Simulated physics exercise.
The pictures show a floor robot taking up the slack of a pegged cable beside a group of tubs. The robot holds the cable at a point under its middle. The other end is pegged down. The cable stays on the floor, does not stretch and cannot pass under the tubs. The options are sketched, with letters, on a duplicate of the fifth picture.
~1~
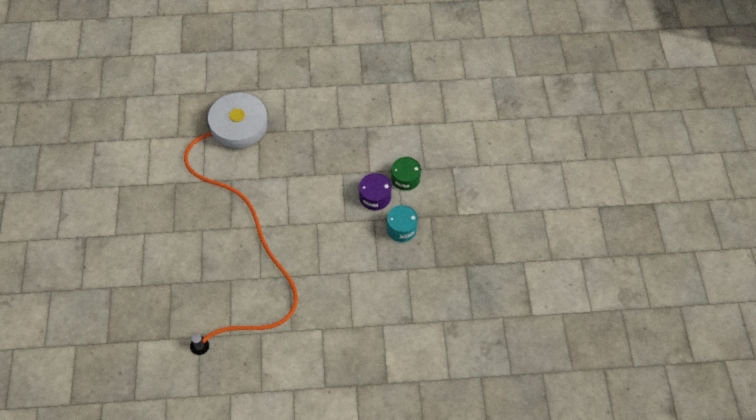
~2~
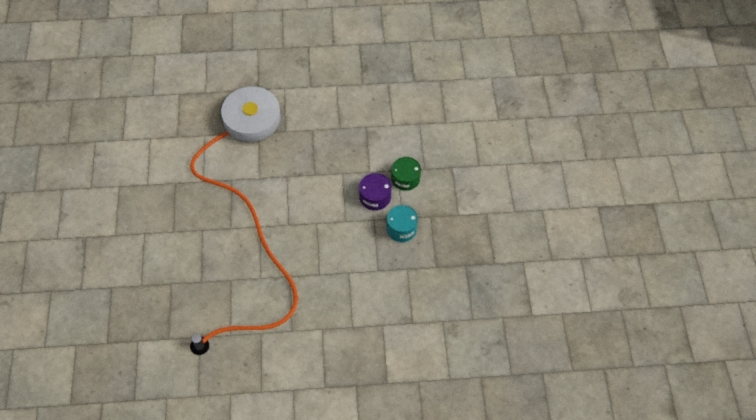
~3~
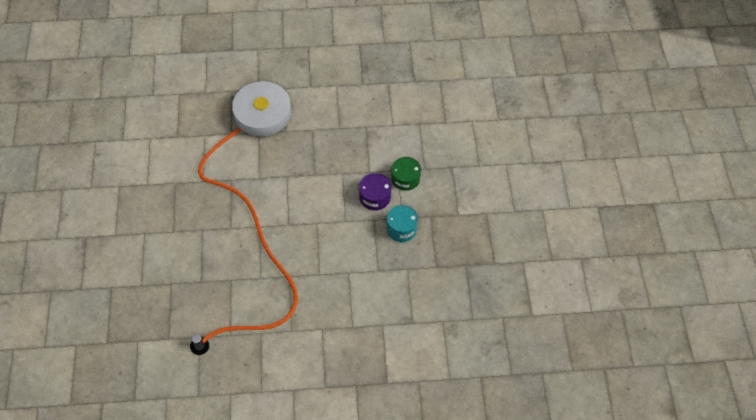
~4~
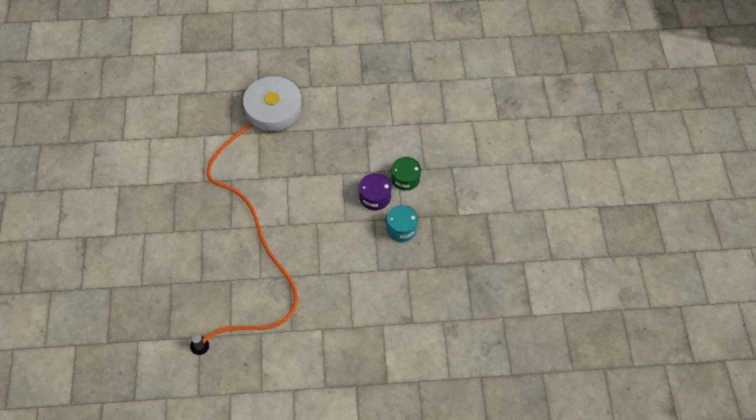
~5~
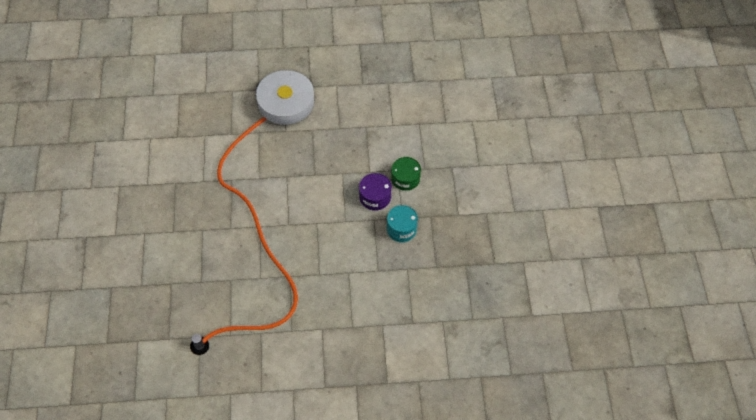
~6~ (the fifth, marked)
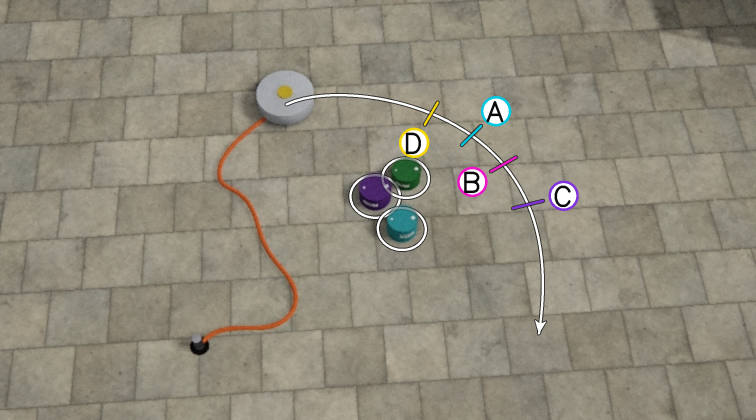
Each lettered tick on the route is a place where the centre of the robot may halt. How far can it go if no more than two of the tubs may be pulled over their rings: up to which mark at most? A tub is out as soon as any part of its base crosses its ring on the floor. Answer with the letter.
It should halt at C.
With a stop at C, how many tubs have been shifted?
Two.
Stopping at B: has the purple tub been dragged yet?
By then, no.
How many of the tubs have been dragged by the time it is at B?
The count is none.
On the marked copy, A at (471, 135); B at (503, 164); C at (528, 205); D at (431, 114); the route from (286, 104) via (486, 147) to (539, 334).
Taking C. A third of the way, robot (385, 94).
Two thirds of the way, robot (478, 134).
When it is over, robot (530, 199); purple tub (384, 203); green tub (413, 194); two over the rings.
As for the rest, A is within the limit but short; B is within the limit but short; D is within the limit but short.
